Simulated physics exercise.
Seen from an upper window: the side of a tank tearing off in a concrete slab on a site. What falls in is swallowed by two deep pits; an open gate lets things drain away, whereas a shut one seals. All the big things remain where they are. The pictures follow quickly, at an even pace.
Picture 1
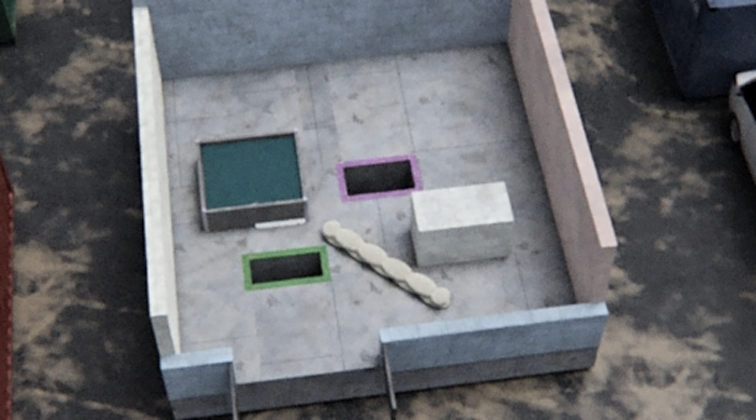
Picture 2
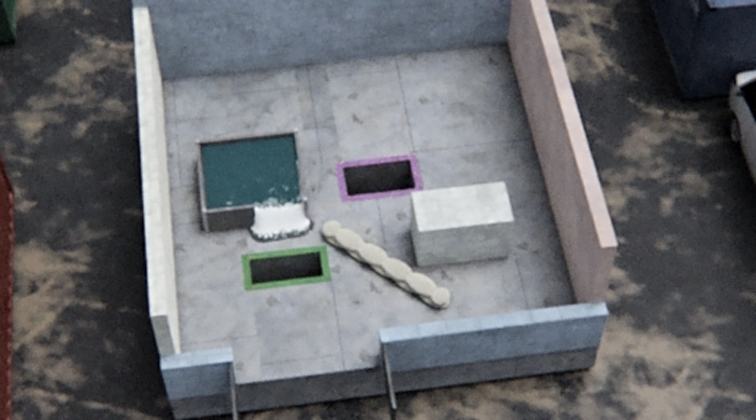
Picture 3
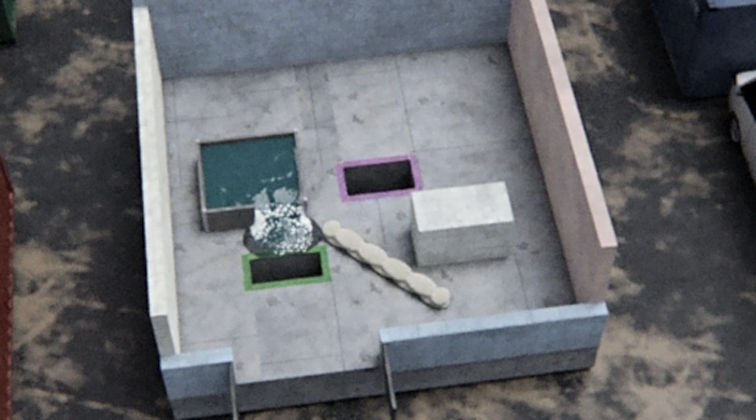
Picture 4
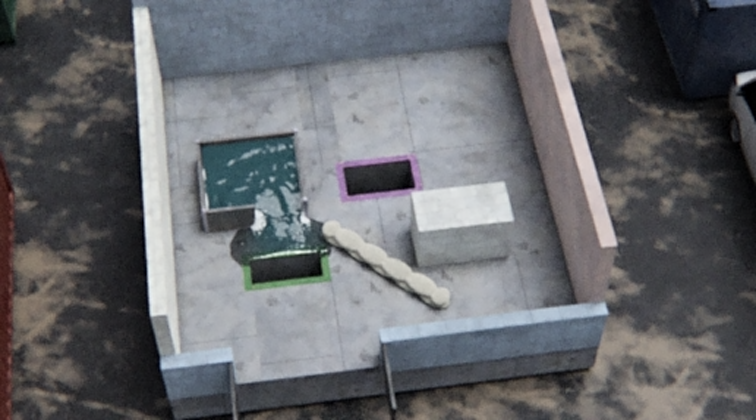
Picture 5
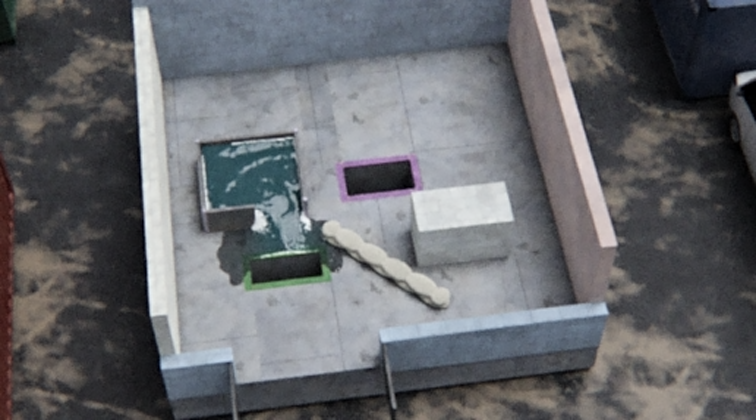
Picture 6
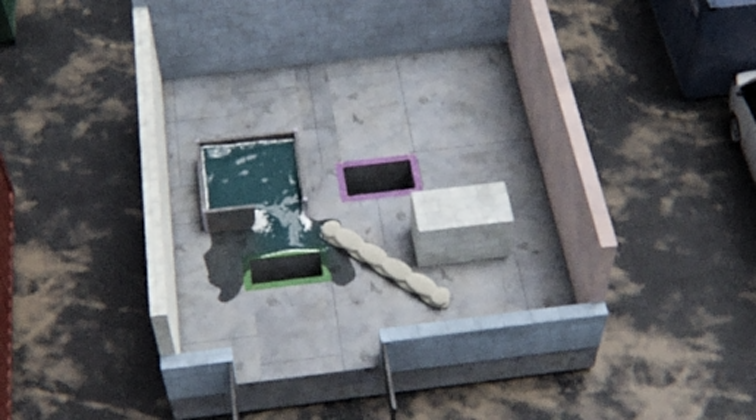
Water bursts from the tank's open side and spreads around the green-edged pit, wetting the concrete.
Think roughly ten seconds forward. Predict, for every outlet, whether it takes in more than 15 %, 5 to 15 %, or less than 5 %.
Result: The gate ends up with a tiny portion - beneath five per cent. The purple pit ends up with a tiny portion - beneath five per cent. The green pit ends up with a large portion - topping fifteen per cent.
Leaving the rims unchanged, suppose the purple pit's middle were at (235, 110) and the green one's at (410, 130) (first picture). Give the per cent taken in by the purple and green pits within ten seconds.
Purple gets 0 in a hundred; green gets 0 in a hundred.
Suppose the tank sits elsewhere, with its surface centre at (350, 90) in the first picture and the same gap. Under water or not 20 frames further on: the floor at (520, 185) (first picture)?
That spot would be swamped.
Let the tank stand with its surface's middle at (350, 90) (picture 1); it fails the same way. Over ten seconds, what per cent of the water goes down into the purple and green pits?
The purple pit gets roughly 65 per cent and the green pit roughly 0 per cent.
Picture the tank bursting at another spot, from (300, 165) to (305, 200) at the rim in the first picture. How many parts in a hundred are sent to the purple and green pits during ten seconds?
Near enough: Purple 40 percent, green 2 percent.
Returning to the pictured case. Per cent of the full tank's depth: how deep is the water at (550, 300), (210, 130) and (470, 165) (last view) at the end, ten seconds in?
Estimated readings in sequence: 2, 0, 0 percent.
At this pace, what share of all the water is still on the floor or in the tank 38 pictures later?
I'd estimate close to 34 per cent.
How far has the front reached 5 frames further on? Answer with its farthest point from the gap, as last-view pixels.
My estimate: Roughly (378, 305).
A moment on, water covers 5 % of the floor; the gate 0 %, the purple pit 0 %, the green pit 22 %.
Next, water covers 5 % of the floor; the gate 0 %, the purple pit 0 %, the green pit 36 %.
Then, water covers 5 % of the floor; the gate 1 %, the purple pit 0 %, the green pit 50 %.
Later, water covers 5 % of the floor; the gate 2 %, the purple pit 1 %, the green pit 65 %.
In the end, water covers 5 % of the floor; the gate 3 %, the purple pit 1 %, the green pit 74 %.
